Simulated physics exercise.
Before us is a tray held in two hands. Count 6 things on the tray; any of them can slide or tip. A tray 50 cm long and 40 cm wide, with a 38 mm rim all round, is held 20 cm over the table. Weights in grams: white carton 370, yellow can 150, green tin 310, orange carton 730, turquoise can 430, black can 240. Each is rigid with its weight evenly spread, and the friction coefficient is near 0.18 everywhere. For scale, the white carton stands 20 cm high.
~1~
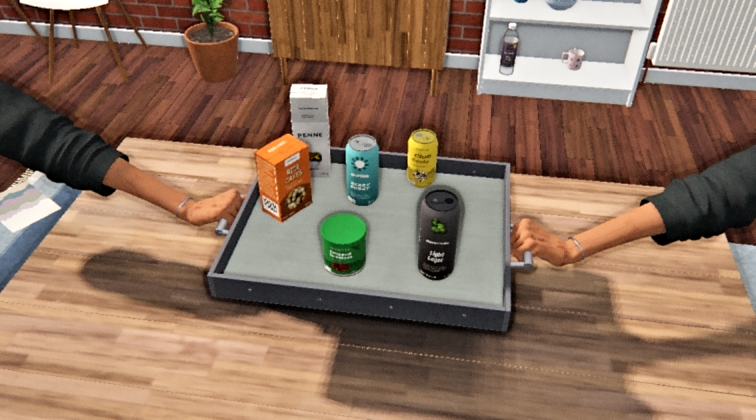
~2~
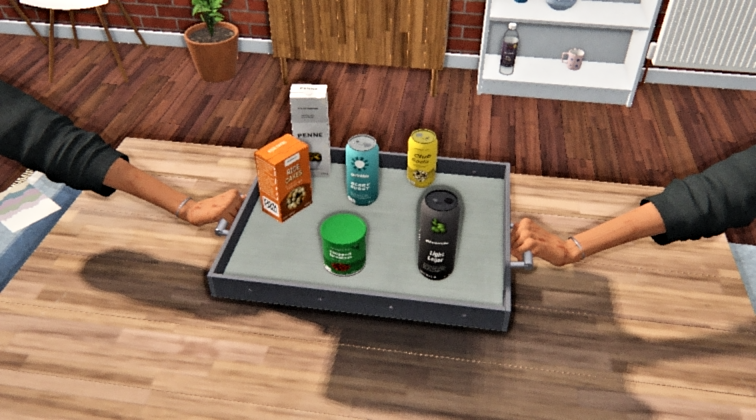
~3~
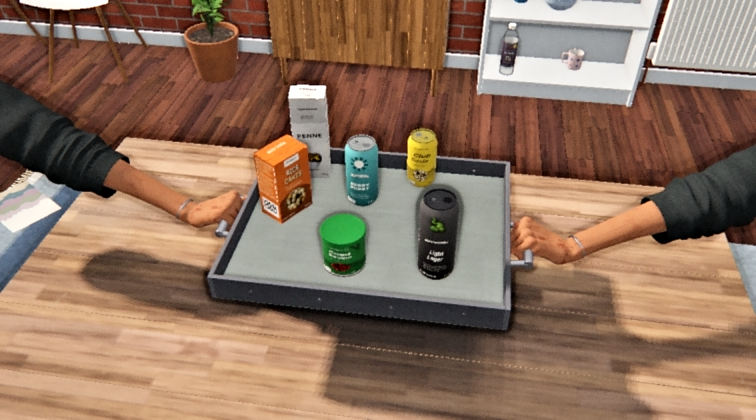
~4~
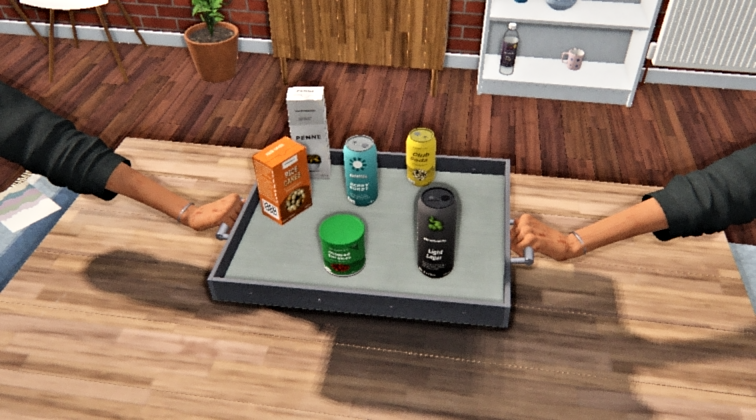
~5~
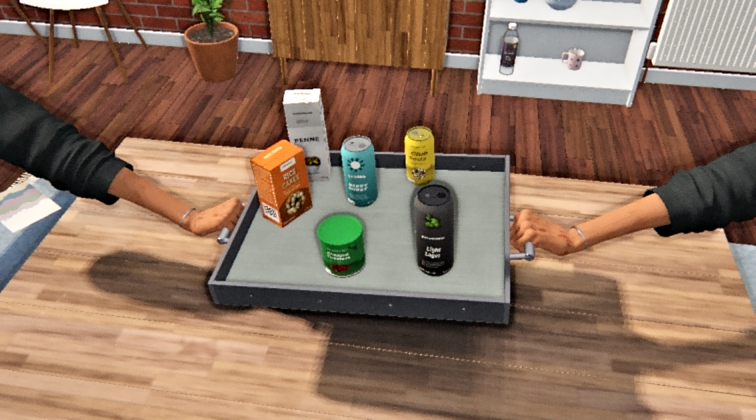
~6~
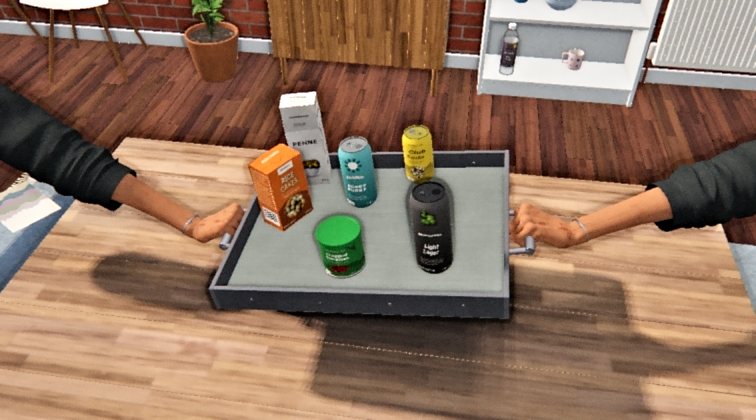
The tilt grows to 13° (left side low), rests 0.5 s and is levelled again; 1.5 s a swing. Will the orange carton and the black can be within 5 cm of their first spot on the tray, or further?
The orange carton keeps its place, the black can ends elsewhere.
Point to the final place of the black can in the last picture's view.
At about (290, 221).
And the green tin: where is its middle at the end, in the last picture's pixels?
At about (253, 235).
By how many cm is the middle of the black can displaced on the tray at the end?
About 26 cm.
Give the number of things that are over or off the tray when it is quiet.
0 of them.
Then, 0.80 s later than the last frame, tilt 13°, left edge down; black can 6 cm from its spot near (395, 226); orange carton 2 cm from its spot near (273, 196); white carton 6 cm from its spot.
Then, 1.10 s later than the last frame, tilt 13°, left edge down; black can 15 cm from its spot near (345, 230); orange carton 2 cm from its spot near (273, 196); yellow can 14 cm from its spot.
When it is over, not toppled but over 5 cm from the start, white carton, yellow can, green tin, turquoise can and black can; the last one within 5 cm of the start. In the last view, orange carton near (276, 178), black can near (290, 221).
